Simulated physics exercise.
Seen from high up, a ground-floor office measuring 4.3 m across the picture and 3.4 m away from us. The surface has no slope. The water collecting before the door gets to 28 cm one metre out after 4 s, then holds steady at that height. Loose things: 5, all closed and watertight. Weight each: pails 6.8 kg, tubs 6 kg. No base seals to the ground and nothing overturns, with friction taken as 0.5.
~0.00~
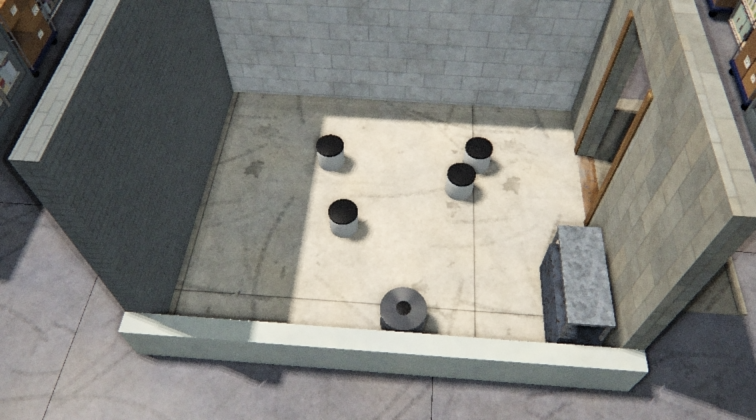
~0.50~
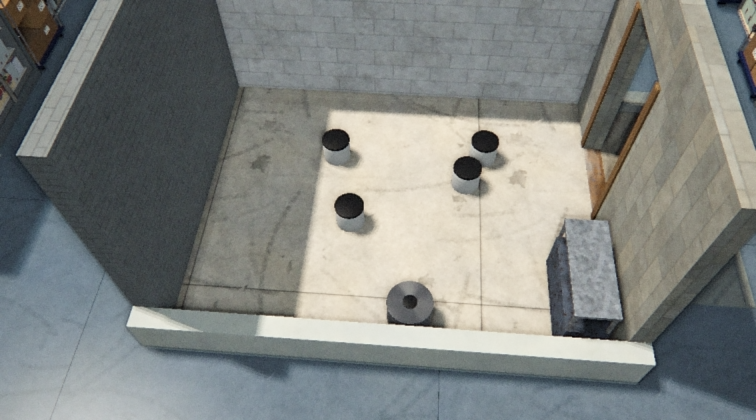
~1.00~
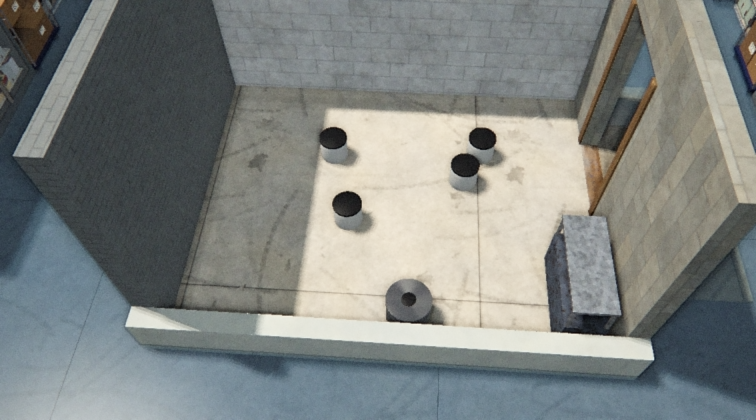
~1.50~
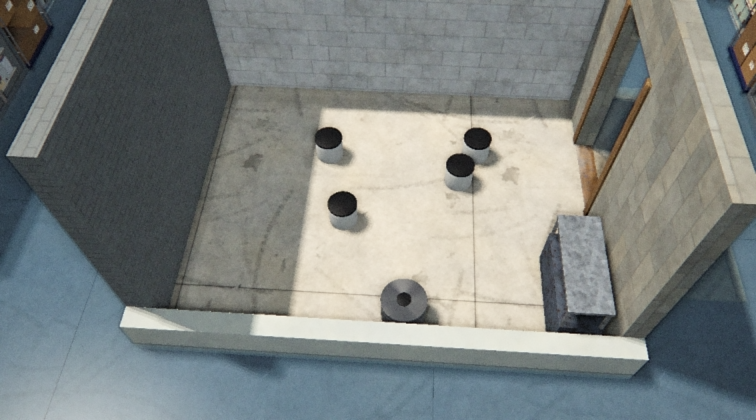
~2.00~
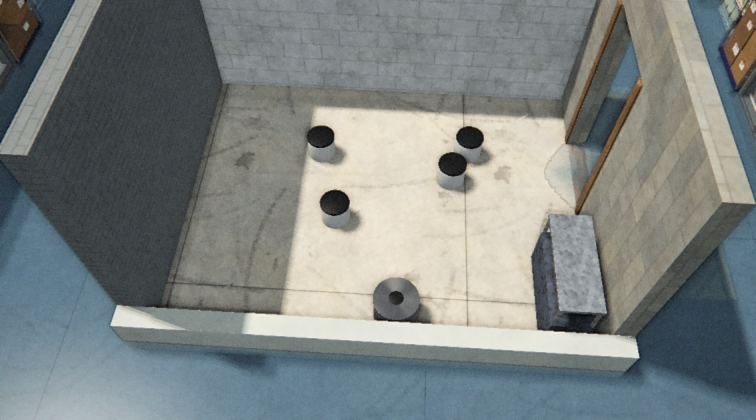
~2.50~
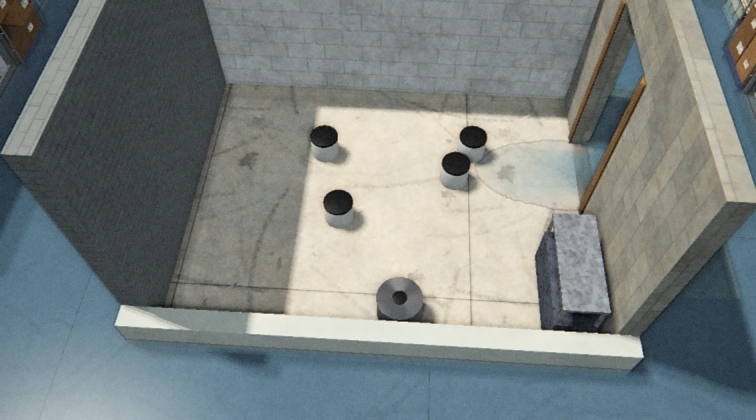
In a roofless room with block walls, black-topped cylinders, a dark ring-shaped object and a grey cabinet stay in place while the view shifts slightly; a shallow patch of water then appears at the right-hand doorway and spreads inward.
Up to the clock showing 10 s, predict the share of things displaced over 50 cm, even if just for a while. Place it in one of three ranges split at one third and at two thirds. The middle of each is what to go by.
It ends up in the highest band.
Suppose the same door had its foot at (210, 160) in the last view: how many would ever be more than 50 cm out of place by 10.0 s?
Count: 5.
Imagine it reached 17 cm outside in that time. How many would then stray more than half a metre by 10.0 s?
2.
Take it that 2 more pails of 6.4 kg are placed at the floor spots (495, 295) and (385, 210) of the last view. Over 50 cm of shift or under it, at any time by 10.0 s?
Order as asked - inside the cutoff and beyond the cutoff.
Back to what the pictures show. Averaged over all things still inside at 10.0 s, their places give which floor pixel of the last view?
Around (256, 217).
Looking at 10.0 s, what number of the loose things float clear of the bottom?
Of them, 5.
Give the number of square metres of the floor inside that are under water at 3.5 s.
The covered patch comes to about 4.0 m2.
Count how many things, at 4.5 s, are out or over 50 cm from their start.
By that point, 2.
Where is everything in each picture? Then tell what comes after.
The first picture shows a pail at (343, 211) rests on the ground; a pail at (330, 145), on the bottom; water covers 0.0 m2; 0 of 5 have shifted.
The second picture shows a pail at (349, 205), on the bottom; a pail at (336, 139) rests on the ground; 0.0 m2 under water; 0 of 5 have shifted.
The third picture shows a pail at (347, 203), on the bottom; a pail at (333, 137), on the bottom; 0.0 m2 under water; 0 of 5 have shifted.
The fourth picture shows a pail at (342, 203) rests on the ground; a pail at (328, 137), on the bottom; water covers 0.0 m2; 0 of 5 have shifted.
The fifth picture shows a pail at (335, 202), on the bottom; a pail at (321, 136) rests on the ground; 0.2 m2 under water; 0 of 5 have shifted.
The sixth picture shows a pail at (338, 202) rests on the ground; a pail at (324, 136), on the bottom; 0.8 m2 under water; 0 of 5 have shifted.
After 3.5 s 0 of 5 are over 50 cm from their spots; 0 afloat.
After 4.5 s 2 of 5 are over 50 cm from their spots; 0 afloat.
After 7.0 s 4 of 5 are over 50 cm from their spots; 3 afloat.
After 10.0 s 5 of 5 are over 50 cm from their spots, and 5 have been at some point; 5 afloat.
